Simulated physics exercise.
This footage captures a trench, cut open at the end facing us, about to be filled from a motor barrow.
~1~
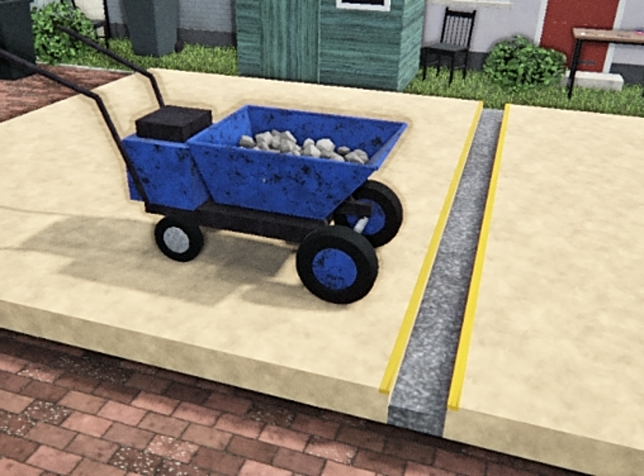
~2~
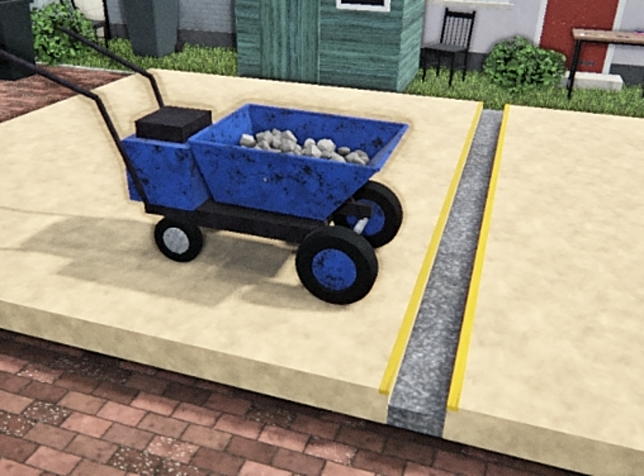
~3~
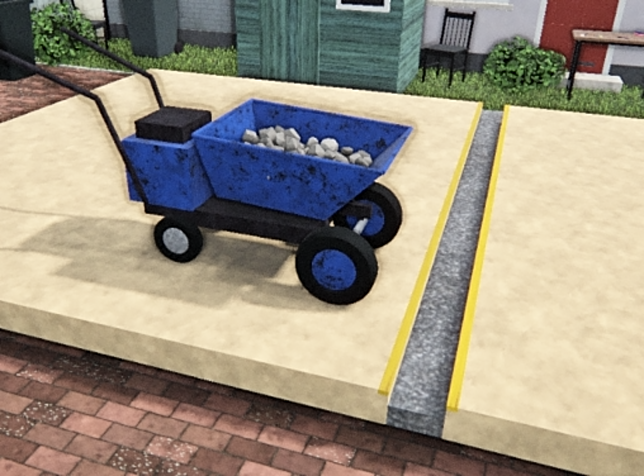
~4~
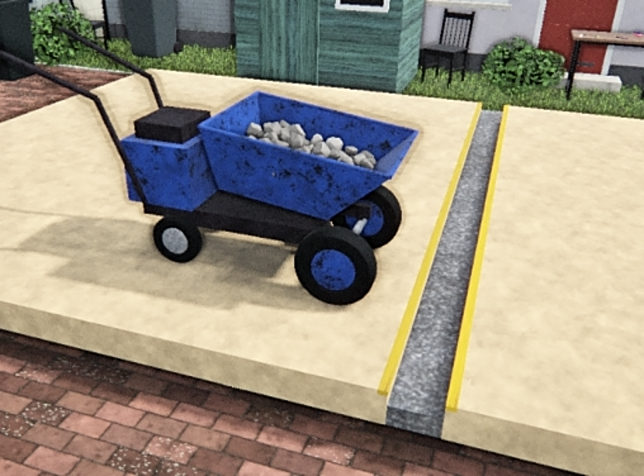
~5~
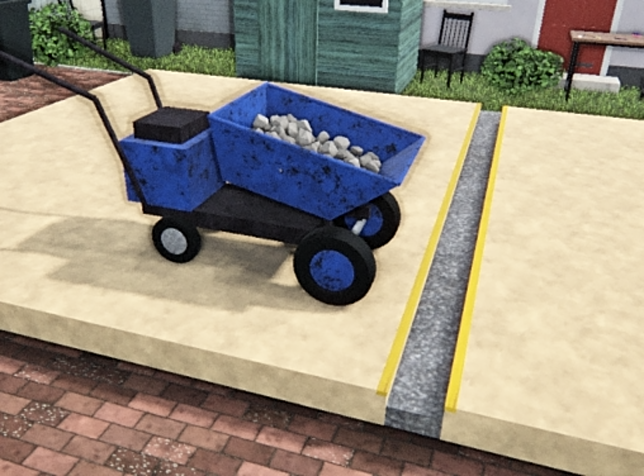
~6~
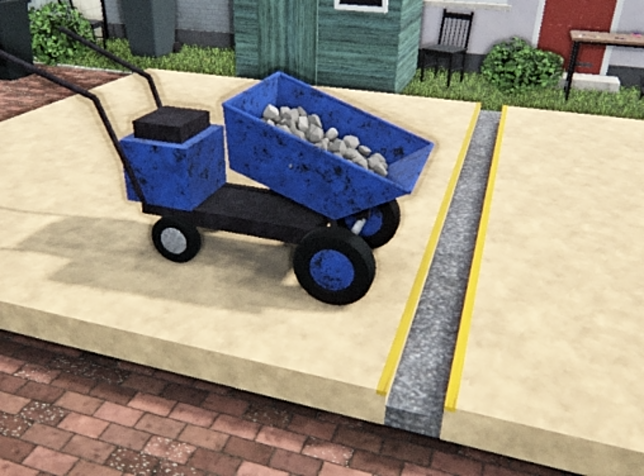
On a pale slab beside a narrow trench, a blue barrow's stone-filled skip tilts toward the right.
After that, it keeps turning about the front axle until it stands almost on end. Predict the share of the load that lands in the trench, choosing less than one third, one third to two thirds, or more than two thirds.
The share in the trench is less than one third.
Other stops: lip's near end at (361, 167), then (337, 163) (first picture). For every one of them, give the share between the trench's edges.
40 % and 60 %.
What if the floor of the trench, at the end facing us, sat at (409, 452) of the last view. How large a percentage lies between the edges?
It comes to 20 per cent or so.
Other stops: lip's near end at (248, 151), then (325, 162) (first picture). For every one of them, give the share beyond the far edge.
0 and 20 percent, in that order.
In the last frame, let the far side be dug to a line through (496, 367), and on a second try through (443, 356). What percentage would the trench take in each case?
In order: Some 60 per cent, then some 10 per cent.
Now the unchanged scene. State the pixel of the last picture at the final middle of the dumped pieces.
Close to (507, 294) in the last picture.
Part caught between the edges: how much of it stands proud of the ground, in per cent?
Estimate: Near 20 in a hundred.
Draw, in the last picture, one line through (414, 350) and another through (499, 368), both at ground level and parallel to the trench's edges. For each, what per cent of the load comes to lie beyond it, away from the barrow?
Around 100 per cent for the first, and 50 per cent for the second.
Just after the last frame, skip tipped steeply; every one in the skip.
A moment on, skip tipped right over; almost all in the skip; just a few in or heaped over the trench; about a tenth beyond it; just a few falling.
Further on, skip tipped right over; roughly a quarter in the skip; about a tenth in or heaped over the trench; the larger part beyond it.
When it is over, skip tipped right over; roughly a quarter in or heaped over the trench; the larger part beyond it.
